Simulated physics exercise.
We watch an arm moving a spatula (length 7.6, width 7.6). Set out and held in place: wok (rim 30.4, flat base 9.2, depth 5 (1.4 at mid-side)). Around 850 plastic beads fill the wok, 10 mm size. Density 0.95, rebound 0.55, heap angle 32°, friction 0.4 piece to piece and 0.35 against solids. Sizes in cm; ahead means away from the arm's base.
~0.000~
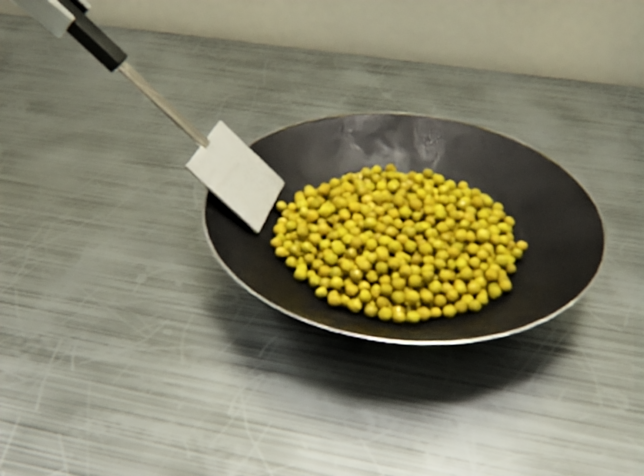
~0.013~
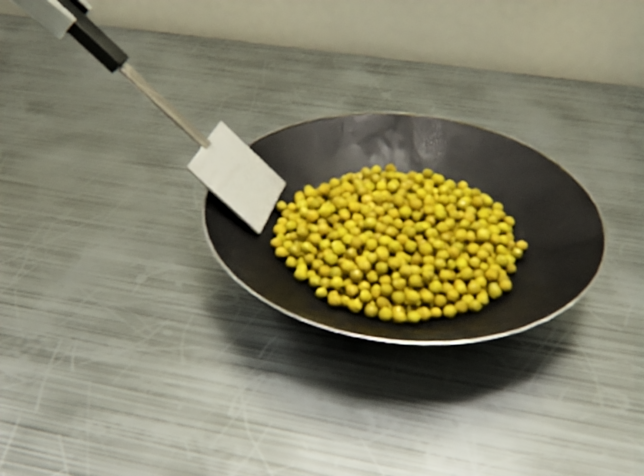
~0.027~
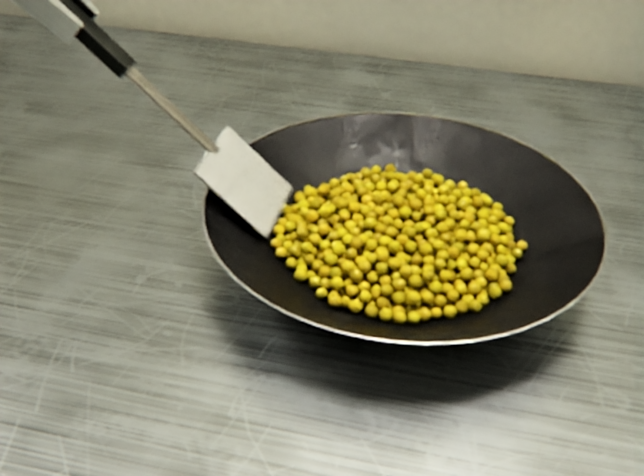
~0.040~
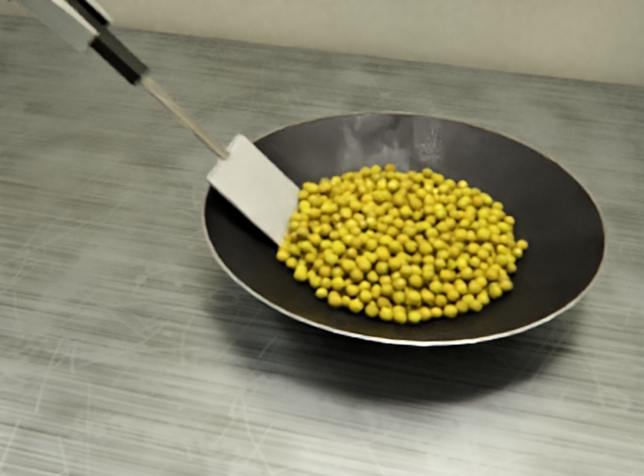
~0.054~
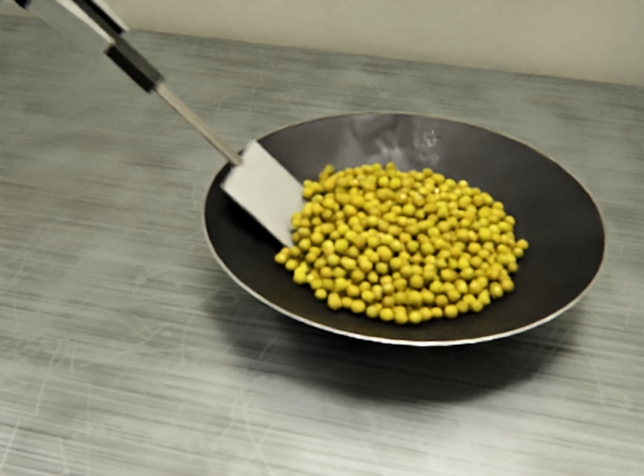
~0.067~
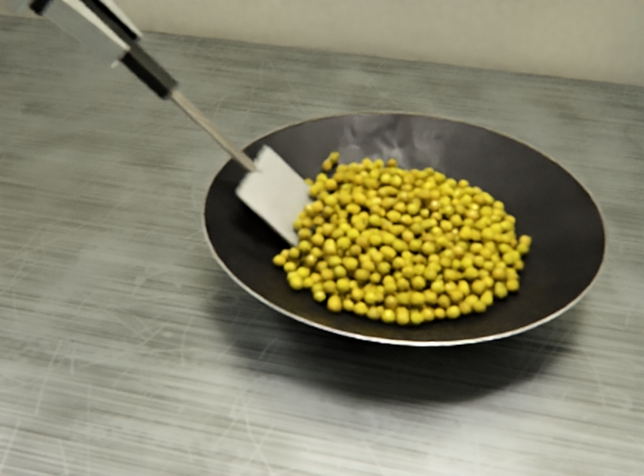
Spatula on a mechanical arm easing right into a heap of yellow-green beads in a dark wok, nudging the near edge slightly.
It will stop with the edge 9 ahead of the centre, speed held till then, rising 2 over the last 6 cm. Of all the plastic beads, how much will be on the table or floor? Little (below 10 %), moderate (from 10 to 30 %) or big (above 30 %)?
Answer: Moderate; from 10 to 30 % of the plastic beads finish on the table or floor.
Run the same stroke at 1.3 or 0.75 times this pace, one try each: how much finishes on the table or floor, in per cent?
About 30 and 10 per cent.
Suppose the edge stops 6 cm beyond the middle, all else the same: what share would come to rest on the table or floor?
In that case some 5 per cent.
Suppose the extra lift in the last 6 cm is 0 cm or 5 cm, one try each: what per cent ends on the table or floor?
About 15 and 20 per cent.
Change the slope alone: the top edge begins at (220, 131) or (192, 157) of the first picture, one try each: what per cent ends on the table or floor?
About 20 and 20 per cent.
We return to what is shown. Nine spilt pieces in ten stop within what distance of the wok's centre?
Some 45 cm.
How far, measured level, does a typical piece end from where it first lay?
Roughly 5 cm.
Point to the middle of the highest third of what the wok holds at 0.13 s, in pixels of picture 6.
Around (422, 227).
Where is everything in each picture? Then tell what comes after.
Spatula top edge at (203, 143), sloping 43°; upper third of the load around (398, 226), from x 275 to 520, top at y 170; 846 in the wok, in the first picture.
Spatula top edge at (204, 143), sloping 43°; upper third of the load around (399, 226), from x 275 to 520, top at y 170, in the second picture.
Spatula top edge at (211, 148), sloping 43°; upper third of the load around (398, 226), from x 275 to 520, top at y 170, in the third picture.
Spatula top edge at (224, 155), sloping 43°; upper third of the load around (395, 226), from x 285 to 520, top at y 170, in the fourth picture.
Spatula top edge at (238, 163), sloping 43°; upper third of the load around (393, 223), from x 280 to 520, top at y 170, in the fifth picture.
Spatula top edge at (252, 169), sloping 43°; upper third of the load around (396, 223), from x 280 to 525, top at y 160; 846 in the wok, in the sixth picture.
By 0.13 s, sloping 43°, highest piece 6 above the table; 846 in the wok.
By 0.19 s, sloping 43°, highest piece 6 above the table; 845 in the wok, 1 on the blade or in flight.
By 0.42 s, sloping 43°, highest piece 6 above the table; 666 in the wok, 158 on the table or floor, 22 on the blade or in flight.
By 1.47 s, sloping 43°, highest piece 5 above the table; 666 in the wok, 180 on the table or floor.
Final count, 666 in the wok, 180 on the table or floor. That is 21 % on the table or floor.
